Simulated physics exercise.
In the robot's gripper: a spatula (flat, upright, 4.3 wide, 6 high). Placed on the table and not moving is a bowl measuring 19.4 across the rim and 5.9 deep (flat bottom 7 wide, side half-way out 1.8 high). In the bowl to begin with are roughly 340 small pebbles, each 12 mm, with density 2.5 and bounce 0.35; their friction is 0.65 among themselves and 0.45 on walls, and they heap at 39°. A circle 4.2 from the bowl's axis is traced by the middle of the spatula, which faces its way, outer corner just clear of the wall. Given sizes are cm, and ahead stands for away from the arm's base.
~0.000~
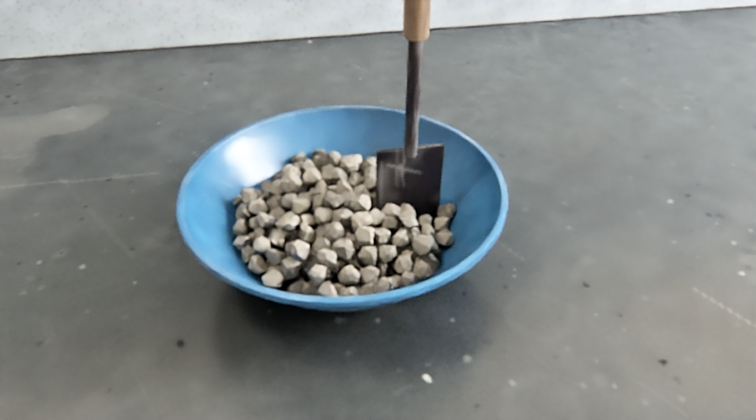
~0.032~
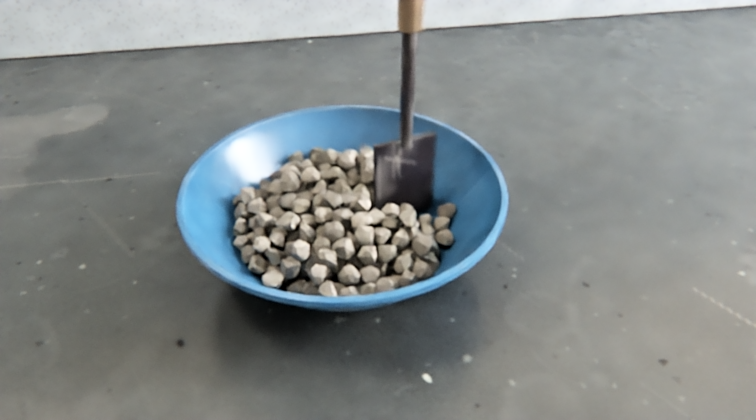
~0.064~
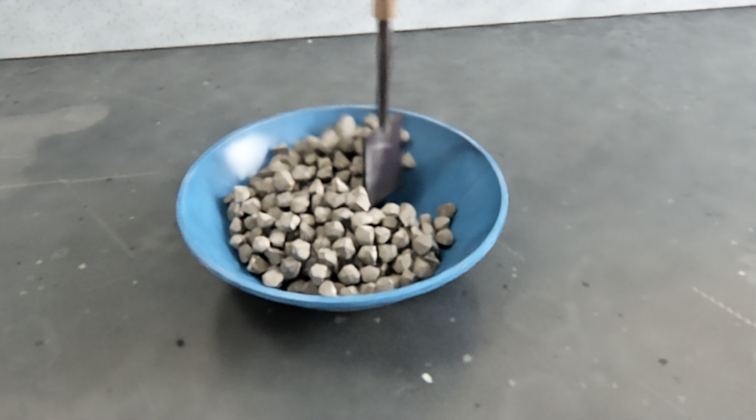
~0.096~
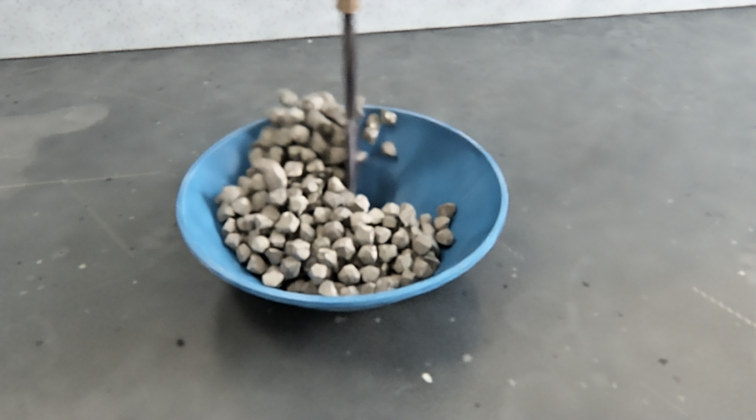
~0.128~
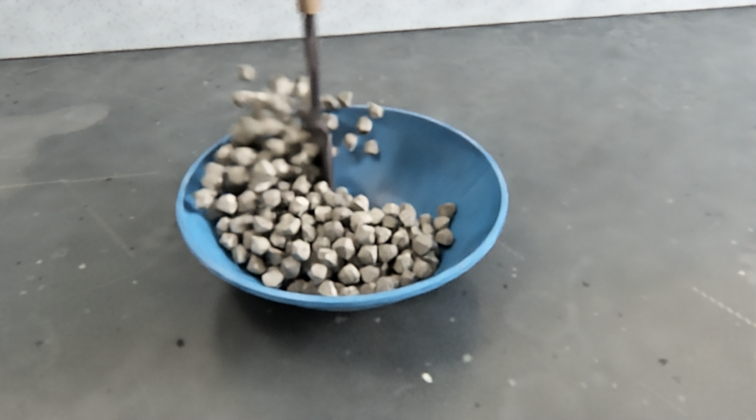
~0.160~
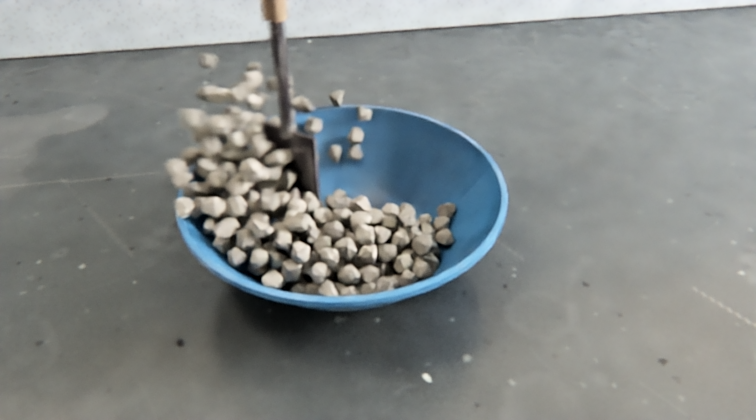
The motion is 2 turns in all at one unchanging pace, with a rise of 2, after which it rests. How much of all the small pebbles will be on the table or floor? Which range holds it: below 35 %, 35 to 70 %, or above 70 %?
The range 35 to 70 %.
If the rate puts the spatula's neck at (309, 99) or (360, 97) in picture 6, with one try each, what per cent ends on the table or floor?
About 35 per cent, then about 15 per cent.
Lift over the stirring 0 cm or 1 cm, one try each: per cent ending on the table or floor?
Near 60 in a hundred, then 50 in a hundred.
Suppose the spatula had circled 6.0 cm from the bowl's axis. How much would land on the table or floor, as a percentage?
Some 10 percent would.
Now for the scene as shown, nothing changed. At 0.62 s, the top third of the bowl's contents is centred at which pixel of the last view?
Around (295, 196).
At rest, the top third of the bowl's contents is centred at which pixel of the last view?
The centre sits around (315, 204) in the last picture.
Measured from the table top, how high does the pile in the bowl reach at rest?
Height: Roughly 5.5 cm.
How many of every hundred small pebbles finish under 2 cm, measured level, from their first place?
About 10 %.
After 0.39 s, 2° round, highest piece 9 above the table; 229 in the bowl, 89 on the table or floor, 25 in flight or on the tool.
After 0.62 s, 228° round, highest piece 8 above the table; 199 in the bowl, 138 on the table or floor, 6 in flight or on the tool.
After 0.94 s, 0° round, highest piece 5 above the table; 196 in the bowl, 147 on the table or floor.
After 1.64 s, 0° round, highest piece 5 above the table; 196 in the bowl, 147 on the table or floor.
At rest, 196 in the bowl, 147 on the table or floor. That is 43 % on the table or floor.
